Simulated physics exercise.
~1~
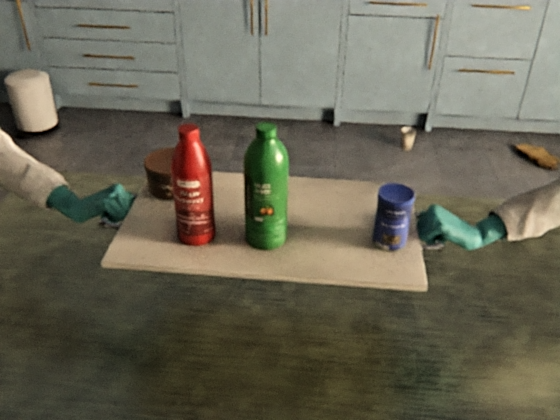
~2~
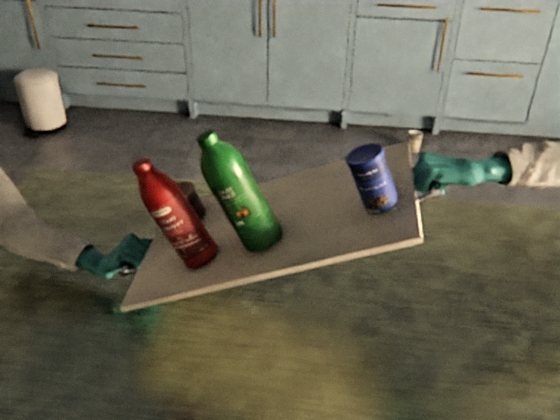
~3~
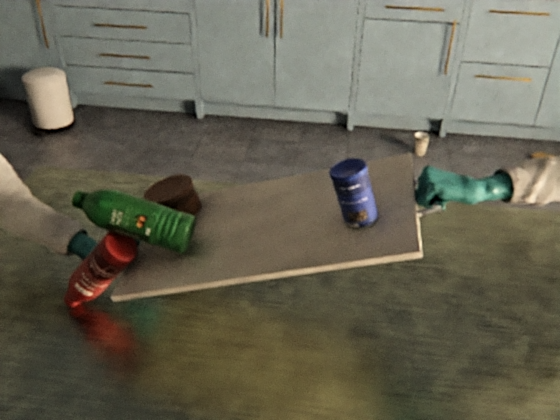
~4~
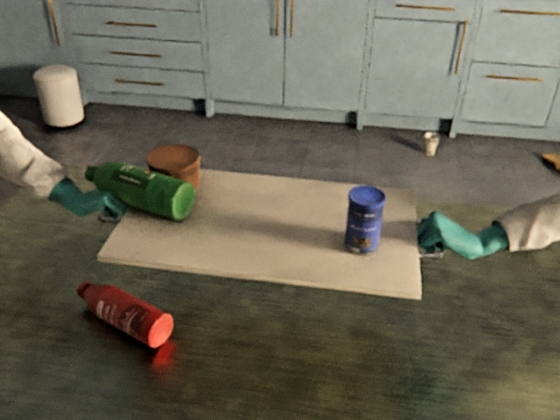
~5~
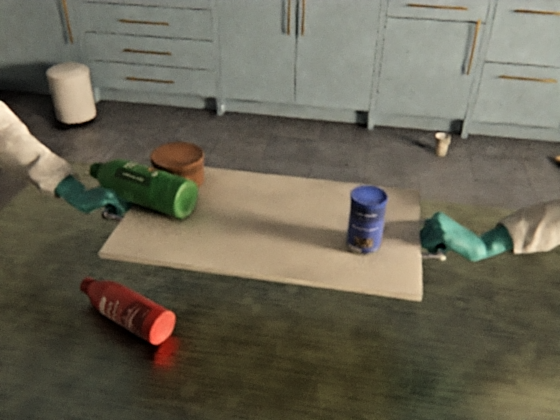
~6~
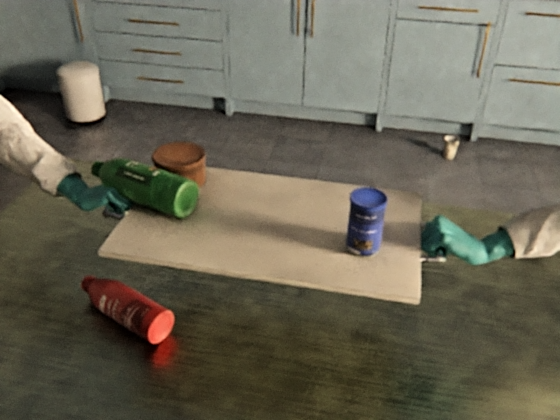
Tray in two gloved hands dipping left and levelling, toppling green bottle aboard and spilling red bottle onto table, blue tin standing.
